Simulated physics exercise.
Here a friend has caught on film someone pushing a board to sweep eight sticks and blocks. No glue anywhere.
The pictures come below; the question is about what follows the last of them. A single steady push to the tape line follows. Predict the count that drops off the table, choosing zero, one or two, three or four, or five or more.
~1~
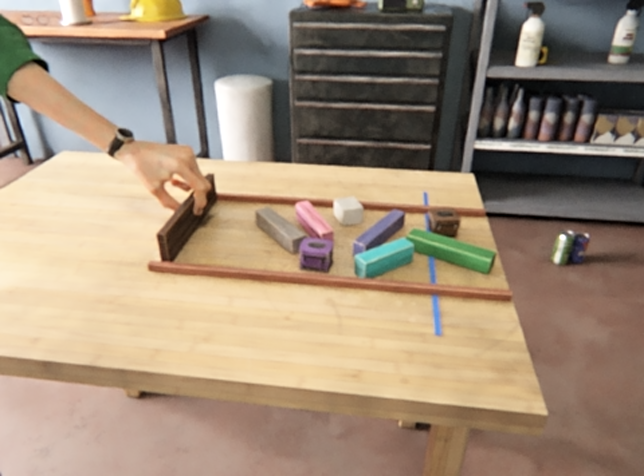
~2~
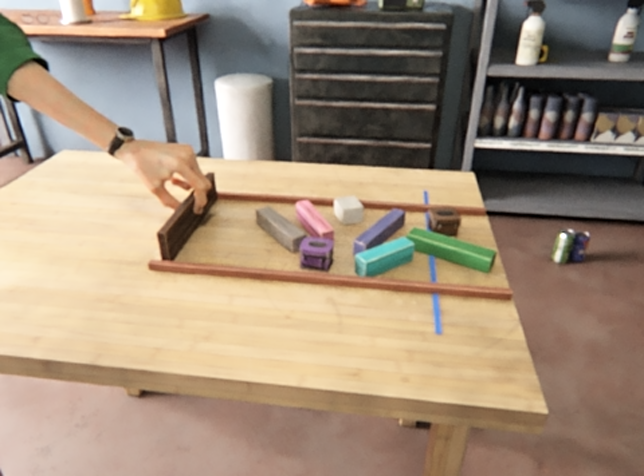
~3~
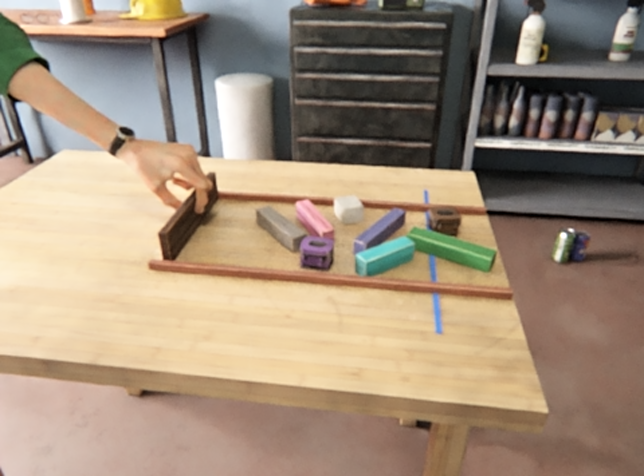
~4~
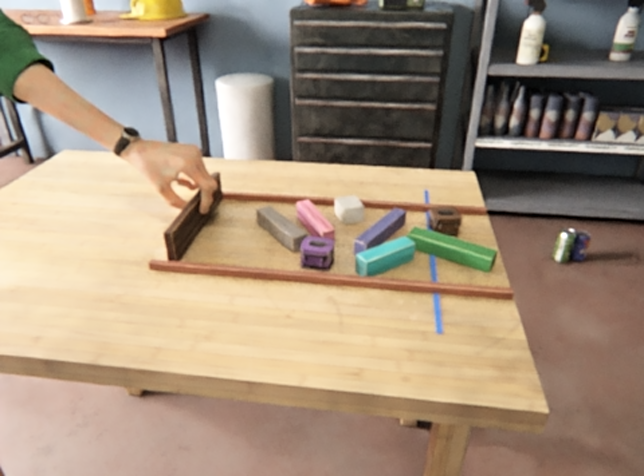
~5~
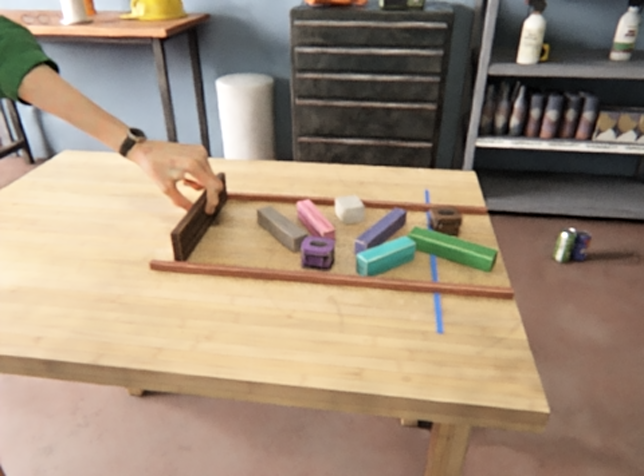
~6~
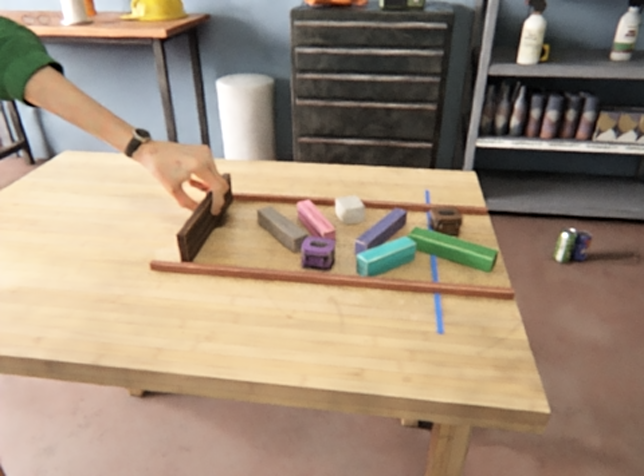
It sends over the edge a lone piece or a pair.
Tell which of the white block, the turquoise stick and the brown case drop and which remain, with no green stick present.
The white block stays on, the turquoise stick does not fall, the brown case falls.
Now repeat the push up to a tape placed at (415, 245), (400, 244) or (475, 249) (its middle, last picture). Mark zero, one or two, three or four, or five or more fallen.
Falls: One to two; none; five or more.
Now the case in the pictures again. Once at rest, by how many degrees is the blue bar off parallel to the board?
Near 25 degrees.
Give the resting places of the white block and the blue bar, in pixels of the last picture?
The white block ends at (471, 215) and the blue bar at (481, 243).
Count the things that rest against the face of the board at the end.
Contact count: 2.
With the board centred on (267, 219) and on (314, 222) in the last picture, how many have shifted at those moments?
One spot: 1. Other spot: 4.
Early on, none off yet; green stick at rest near (451, 249); brown case at rest near (445, 221); turquoise stick at rest near (386, 257).
A while later, none off yet; green stick at rest near (451, 249); brown case at rest near (445, 221); turquoise stick moving near (392, 257).
Further along, none off yet; green stick travelled a little near (496, 255); brown case travelled about its own width near (480, 224); turquoise stick travelled about its own width near (449, 262).
Finally, the number that fall off is one or two; lost, brown case and green stick.
